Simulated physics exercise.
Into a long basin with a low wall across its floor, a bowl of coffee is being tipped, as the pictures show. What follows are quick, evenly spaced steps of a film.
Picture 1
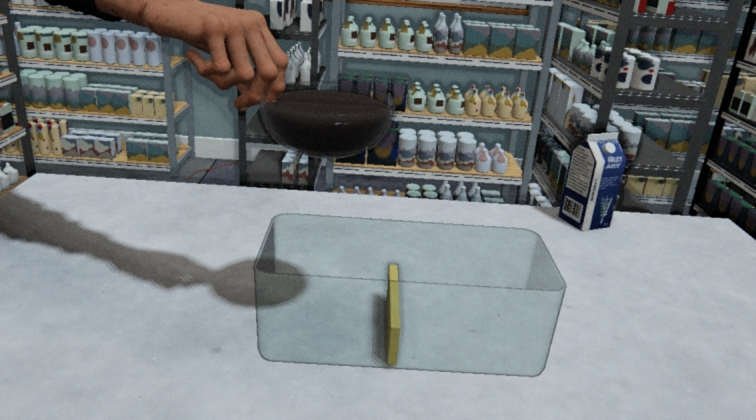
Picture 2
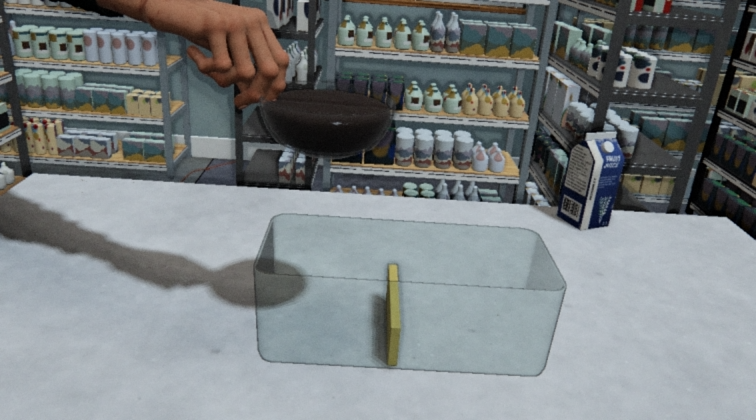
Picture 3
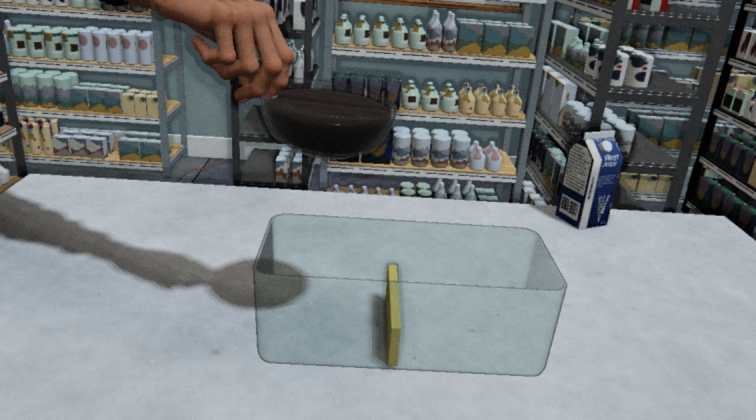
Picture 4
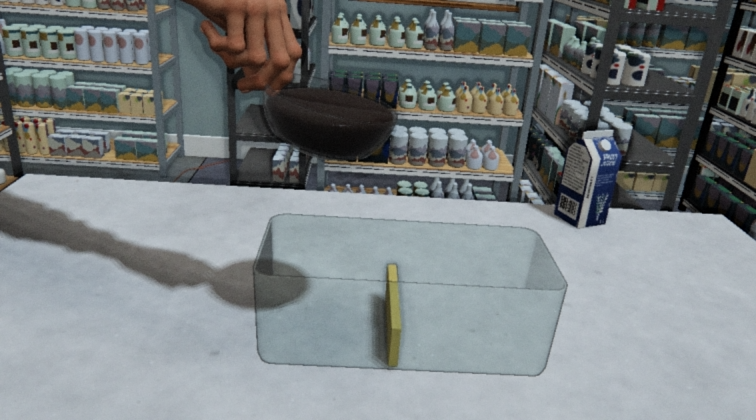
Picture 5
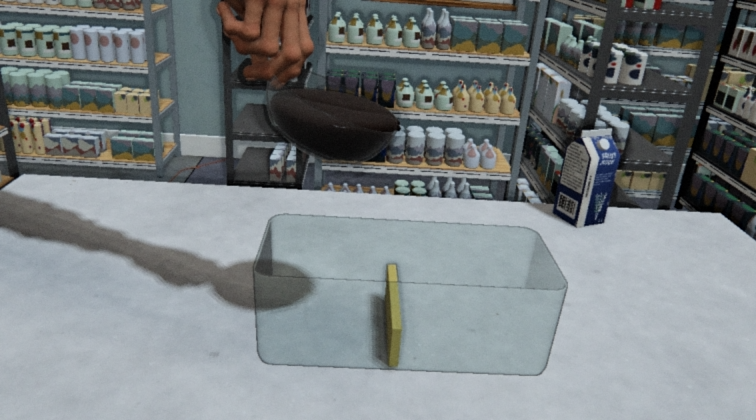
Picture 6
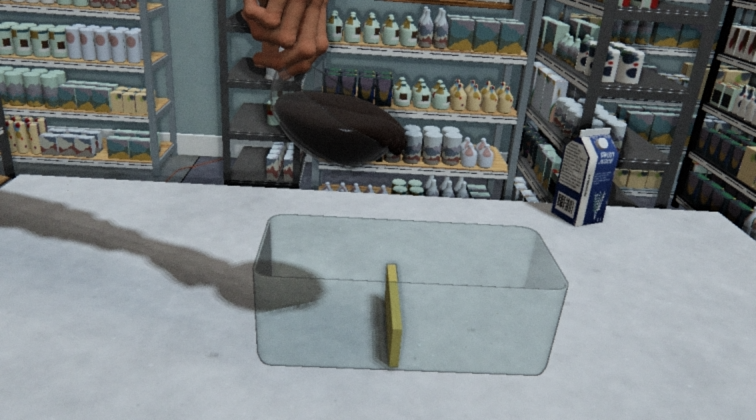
The clip shows a hand holding a round bowl of dark liquid above a clear rectangular basin with a low yellow wall inside; the bowl stays nearly level at first, then the hand tilts it steadily down to the right.
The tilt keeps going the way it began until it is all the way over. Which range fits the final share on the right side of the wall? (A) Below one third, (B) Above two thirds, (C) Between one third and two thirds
Above two thirds.
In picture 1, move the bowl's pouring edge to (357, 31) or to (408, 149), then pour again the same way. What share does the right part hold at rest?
60 %, 85 %.
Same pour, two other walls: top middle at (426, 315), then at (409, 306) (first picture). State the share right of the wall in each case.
50 per cent, then 70 per cent, roughly.
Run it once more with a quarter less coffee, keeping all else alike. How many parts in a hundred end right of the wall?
It comes to 75 per cent or so.
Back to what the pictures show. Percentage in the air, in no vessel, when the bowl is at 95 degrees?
About 40 per cent.
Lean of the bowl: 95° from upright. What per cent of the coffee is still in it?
5 per cent, approximately.
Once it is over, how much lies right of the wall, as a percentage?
Around 80 percent.
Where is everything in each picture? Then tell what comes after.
Tilt 0°; pouring edge (394, 103); surface from (264, 100) to (391, 109); the long basin's rim runs from (265, 241) to (551, 259); the wall's top is at (394, 294), in the first picture.
Tilt 1°; pouring edge (395, 105); surface from (264, 99) to (391, 109), in the second picture.
Tilt 6°; pouring edge (396, 110); surface from (266, 96) to (393, 111), in the third picture.
Tilt 13°; pouring edge (396, 118); surface from (267, 95) to (394, 114), in the fourth picture.
Tilt 22°; pouring edge (396, 129); surface from (271, 96) to (396, 123); 3 per cent is over the edge, in the fifth picture.
Tilt 33°; pouring edge (393, 141); surface from (275, 99) to (381, 124); 11 per cent is over the edge, in the sixth picture.
A moment on, the tilt is 95° and 7 per cent is still to pour, 0 is left of the wall and 54 right of it.
Next, the tilt is 108° and 0 per cent is still to pour, 16 is left of the wall and 81 right of it.
Then the tilt is 108° and 0 per cent is still to pour, 18 is left of the wall and 81 right of it.
Later the tilt is 108° and 0 per cent is still to pour, 18 is left of the wall and 81 right of it.
At rest 18 per cent lies left of the wall, 81 right of it and 1 outside.
